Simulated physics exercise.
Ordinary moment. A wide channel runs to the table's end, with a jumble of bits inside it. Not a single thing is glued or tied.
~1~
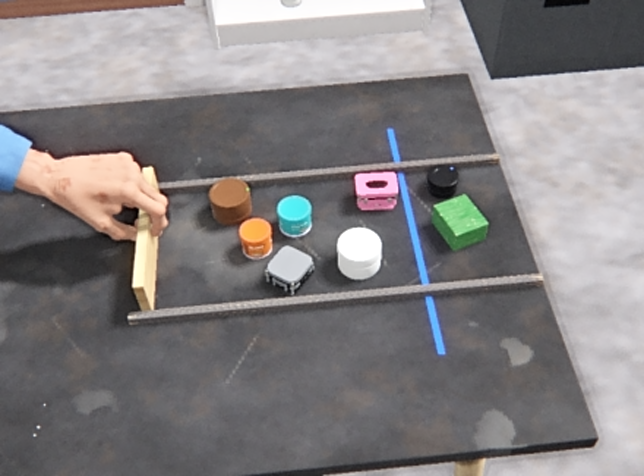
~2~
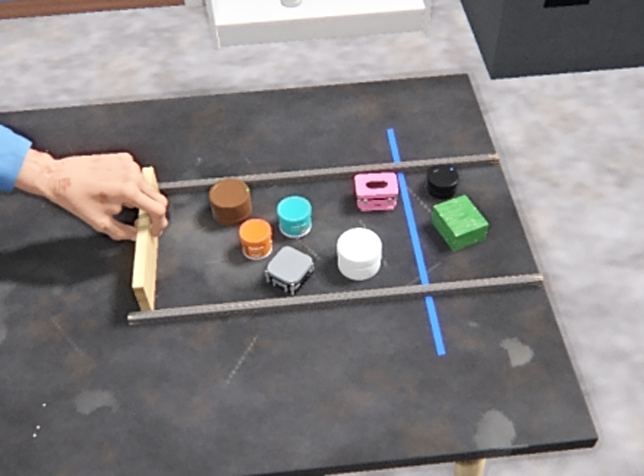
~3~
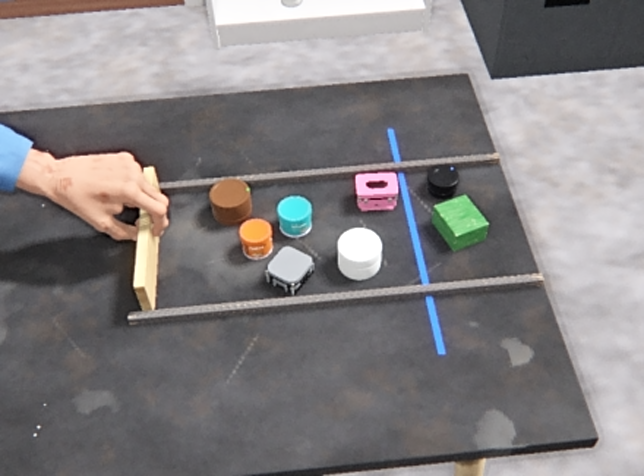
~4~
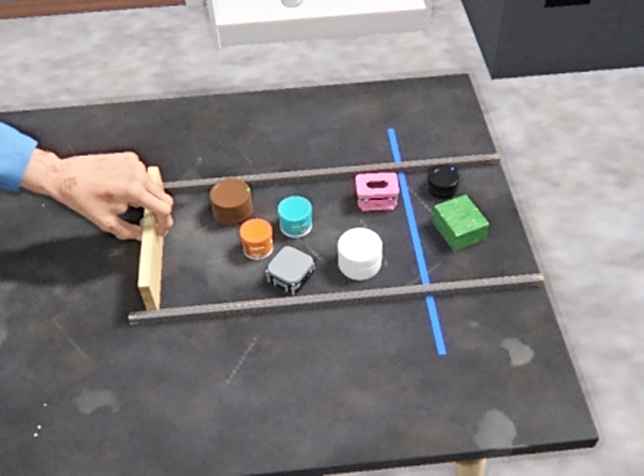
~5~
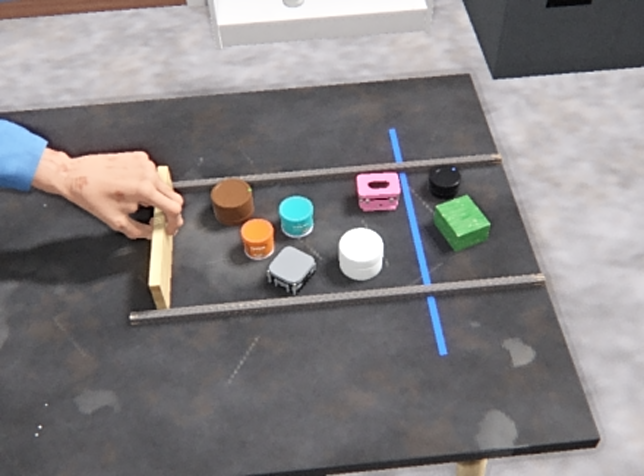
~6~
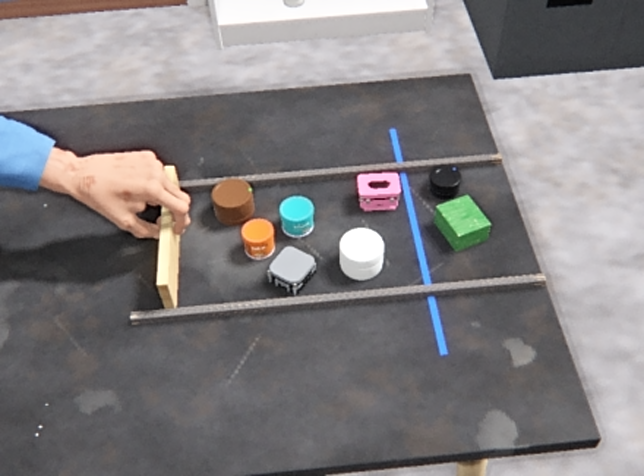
A hand in a blue sleeve holds a wooden board upright at the left end of a channel on a dark table, then slides it slightly right. The brown, orange, turquoise, grey, white and pink items ahead stay essentially in place, as do the black lid and green block beyond the blue tape.
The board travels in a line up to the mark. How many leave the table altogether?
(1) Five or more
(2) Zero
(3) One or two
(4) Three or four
Zero.
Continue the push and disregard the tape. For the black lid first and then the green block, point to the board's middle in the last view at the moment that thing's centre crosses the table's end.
When the black lid crosses, the middle is near (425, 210); when the green block crosses, near (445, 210).
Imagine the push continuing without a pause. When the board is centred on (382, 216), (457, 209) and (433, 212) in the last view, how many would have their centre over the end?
0, 2 and 1.
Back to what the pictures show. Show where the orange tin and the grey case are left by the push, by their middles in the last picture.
They come to rest around (432, 226) and (449, 262).
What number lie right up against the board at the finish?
Result: 3 in all.
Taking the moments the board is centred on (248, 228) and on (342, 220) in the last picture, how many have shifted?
First 2, after that 6.
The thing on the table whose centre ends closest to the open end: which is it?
Foremost is the black lid.
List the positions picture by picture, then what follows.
In the first picture, green block (459, 222); black lid (442, 182); pink case (376, 192); board (148, 237); tape (413, 228).
In the second picture, black lid (442, 182); turquoise tin (295, 217).
In the third picture, pink case (377, 192); white lid (359, 254).
In the fourth picture, green block (460, 223); grey case (291, 270).
In the fifth picture, black lid (444, 182); brown lid (233, 202).
In the sixth picture, green block (462, 223); black lid (445, 182); pink case (379, 192); board (170, 235); tape (415, 228).
Soon after, none off yet; green block at rest near (462, 223); black lid at rest near (445, 182); pink case at rest near (379, 192).
After that, none off yet; green block at rest near (462, 223); black lid at rest near (445, 182); pink case displaced a little near (391, 191).
In the end, the number that fall off is zero.
